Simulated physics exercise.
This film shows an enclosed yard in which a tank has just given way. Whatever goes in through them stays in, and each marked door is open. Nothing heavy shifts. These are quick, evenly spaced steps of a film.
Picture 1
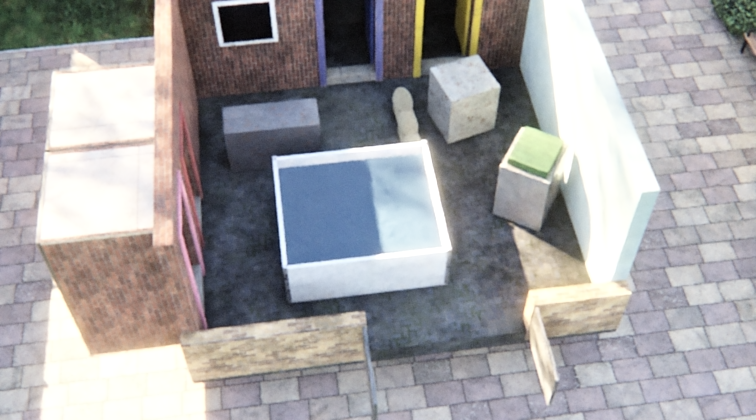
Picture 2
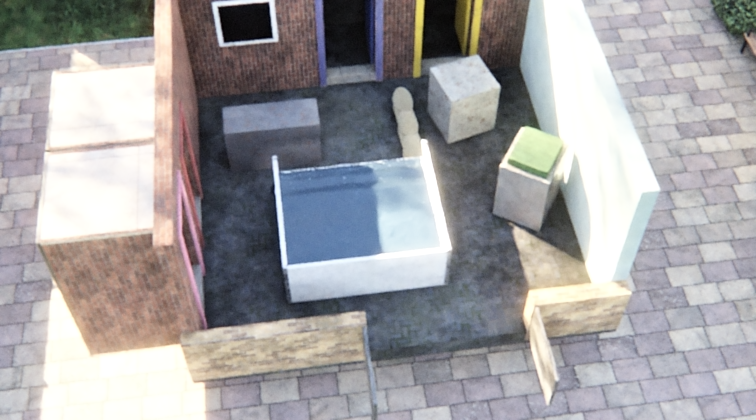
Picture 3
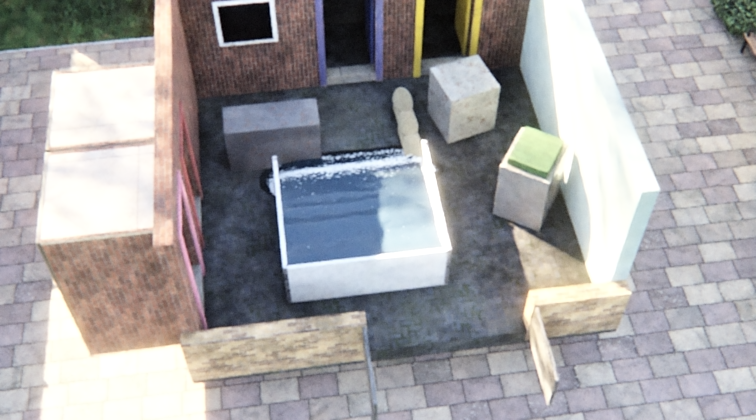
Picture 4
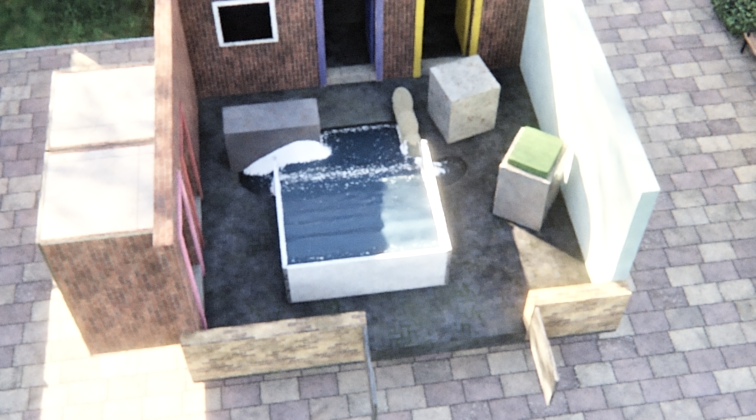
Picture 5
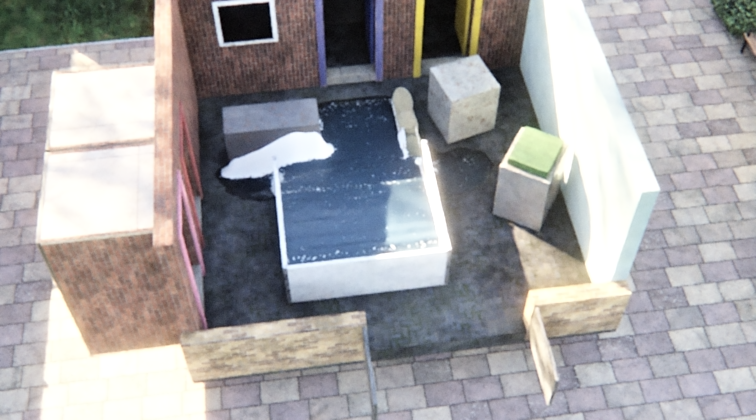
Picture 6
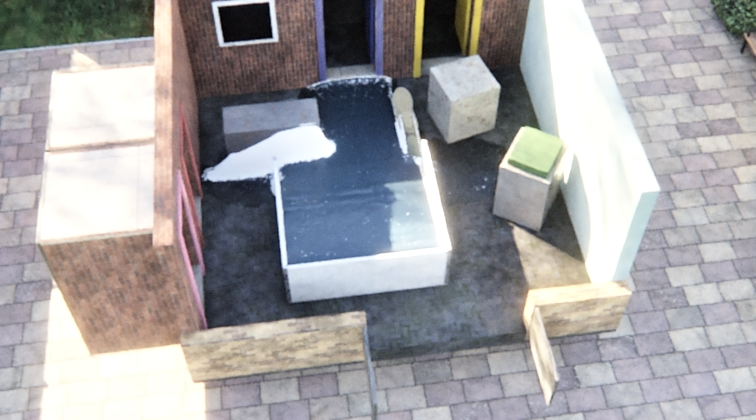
The footage shows a white tank of water in a walled yard giving way on its far side, the water pouring out past a grey block and a rounded post, then spreading back toward the purple-framed doorway.
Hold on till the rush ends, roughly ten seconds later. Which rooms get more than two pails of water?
As I see it, most likely the blue door gets too much water. Most likely the red door gets too much water. Most likely the yellow door gets two buckets or less. Most likely the pink door gets two buckets or less.
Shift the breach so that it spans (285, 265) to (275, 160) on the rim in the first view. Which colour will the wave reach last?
The answer is the yellow one.
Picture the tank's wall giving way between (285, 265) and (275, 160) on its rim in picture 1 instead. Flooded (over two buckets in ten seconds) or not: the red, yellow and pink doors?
Lab note - red door: Above the mark; yellow door: Short of the mark; pink door: Above the mark.
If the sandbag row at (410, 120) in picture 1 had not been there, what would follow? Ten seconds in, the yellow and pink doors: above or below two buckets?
Yellow exceeds the limit, pink remains within the limit.
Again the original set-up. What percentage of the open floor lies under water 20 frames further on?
That works out at 70 %.
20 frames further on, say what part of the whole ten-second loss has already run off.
Roughly 70 %.
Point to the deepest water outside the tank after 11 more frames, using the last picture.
Somewhere close to (377, 85).
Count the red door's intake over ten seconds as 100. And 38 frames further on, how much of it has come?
I'd say some 95 per cent.
A moment on, water covers 45 % of the floor; the blue door far over two buckets in, the red door under two buckets in, the yellow door wet at the sill, nothing in, the pink door not reached.
Next, water covers 60 % of the floor; the blue door far over two buckets in, the red door over two buckets in, the yellow door wet at the sill, nothing in, the pink door wet at the sill, nothing in.
Then, water covers 70 % of the floor; the blue door far over two buckets in, the red door far over two buckets in, the yellow door wet at the sill, nothing in, the pink door wet at the sill, nothing in.
Later, water covers 90 % of the floor; the blue door far over two buckets in, the red door far over two buckets in, the yellow door wet at the sill, nothing in, the pink door wet at the sill, nothing in.
In the end, water covers 95 % of the floor; the blue door far over two buckets in, the red door far over two buckets in, the yellow door wet at the sill, nothing in, the pink door wet at the sill, nothing in.
